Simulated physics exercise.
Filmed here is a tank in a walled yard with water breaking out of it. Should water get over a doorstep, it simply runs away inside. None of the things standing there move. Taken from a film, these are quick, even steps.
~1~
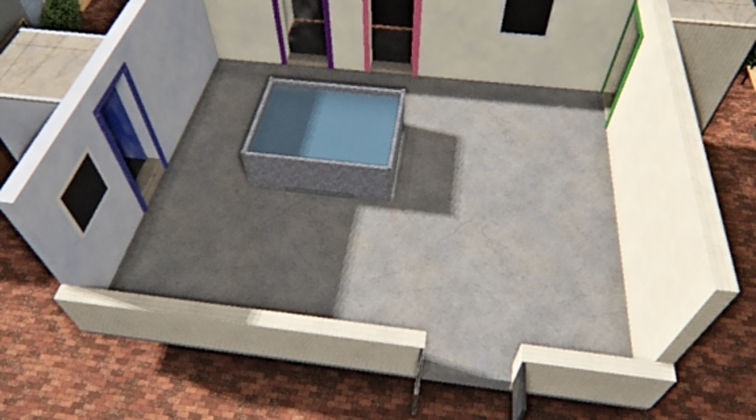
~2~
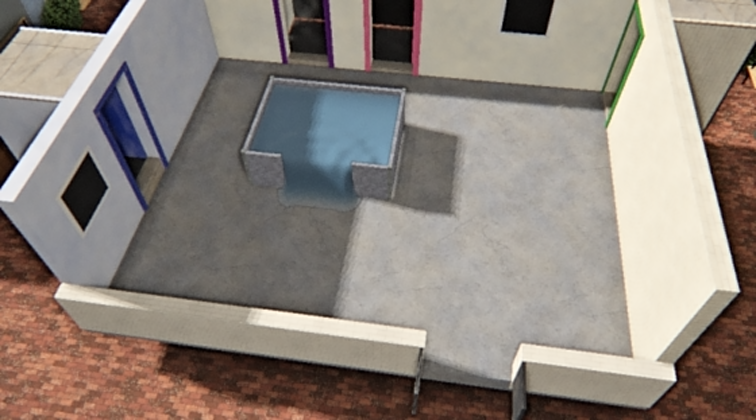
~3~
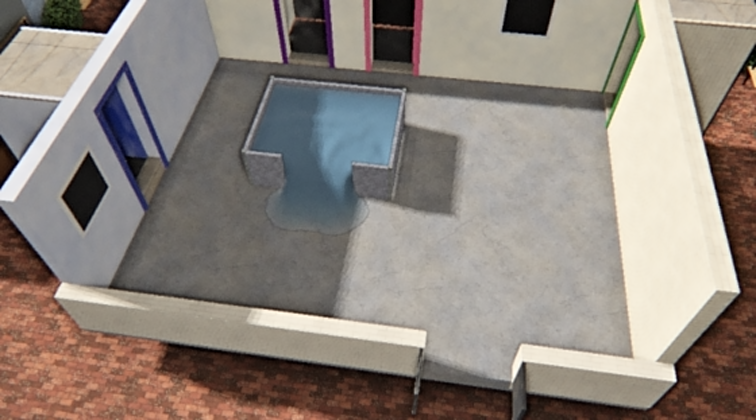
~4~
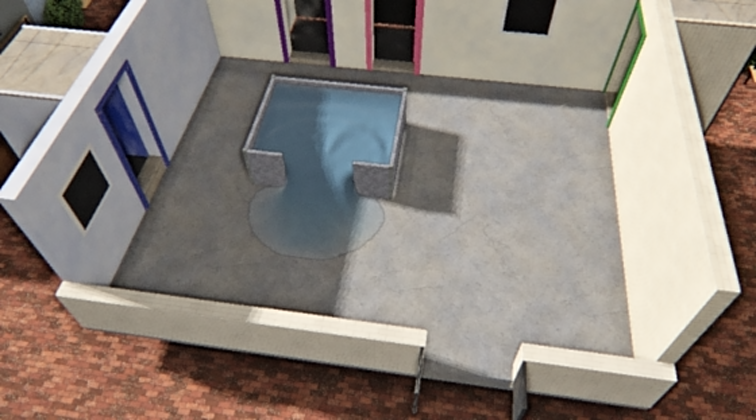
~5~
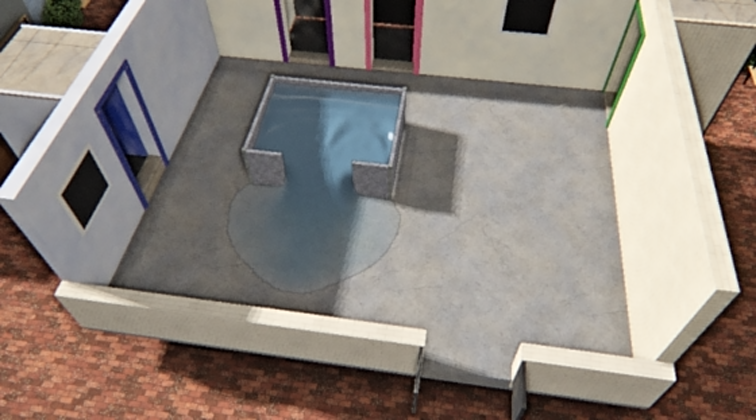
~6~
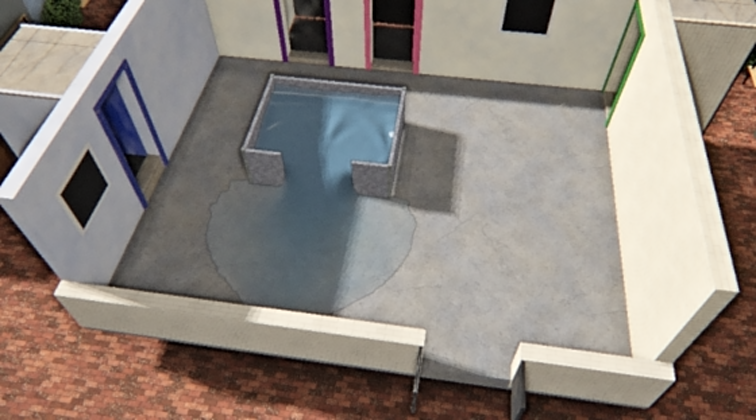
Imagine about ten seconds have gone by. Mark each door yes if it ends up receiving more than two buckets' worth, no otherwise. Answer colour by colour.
Blue door - no, green door - no, pink door - no, purple door - no.
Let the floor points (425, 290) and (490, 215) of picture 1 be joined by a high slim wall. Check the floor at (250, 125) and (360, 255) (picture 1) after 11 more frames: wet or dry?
Not wet, soaked.
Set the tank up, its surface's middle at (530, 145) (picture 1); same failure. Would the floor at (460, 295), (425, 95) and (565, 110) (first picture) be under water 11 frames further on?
The first spot ends up sodden, the second left untouched and the third left untouched.
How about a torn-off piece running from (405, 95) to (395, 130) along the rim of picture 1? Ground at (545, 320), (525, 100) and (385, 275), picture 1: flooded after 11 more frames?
Taken in turn they're unwetted, swamped and unwetted.
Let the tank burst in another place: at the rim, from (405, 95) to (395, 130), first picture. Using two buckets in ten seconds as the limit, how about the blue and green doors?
In brief, the blue door stops short; the green door goes past the mark.
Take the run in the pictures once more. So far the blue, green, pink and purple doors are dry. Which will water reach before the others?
The one in blue.
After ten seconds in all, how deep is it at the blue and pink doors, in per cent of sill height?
Around 20 in a hundred for the first and 40 in a hundred for the second.
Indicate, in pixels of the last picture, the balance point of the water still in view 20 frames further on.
It is near (315, 222).
A moment on, water covers 25 % of the floor; the blue door not reached, the green door not reached, the pink door not reached, the purple door not reached.
Next, water covers 30 % of the floor; the blue door not reached, the green door not reached, the pink door not reached, the purple door not reached.
Then, water covers 45 % of the floor; the blue door wet at the sill, nothing in, the green door not reached, the pink door not reached, the purple door not reached.
Later, water covers 75 % of the floor; the blue door wet at the sill, nothing in, the green door wet at the sill, nothing in, the pink door wet at the sill, nothing in, the purple door wet at the sill, nothing in.
In the end, water covers 95 % of the floor; the blue door wet at the sill, nothing in, the green door under two buckets in, the pink door wet at the sill, nothing in, the purple door under two buckets in.
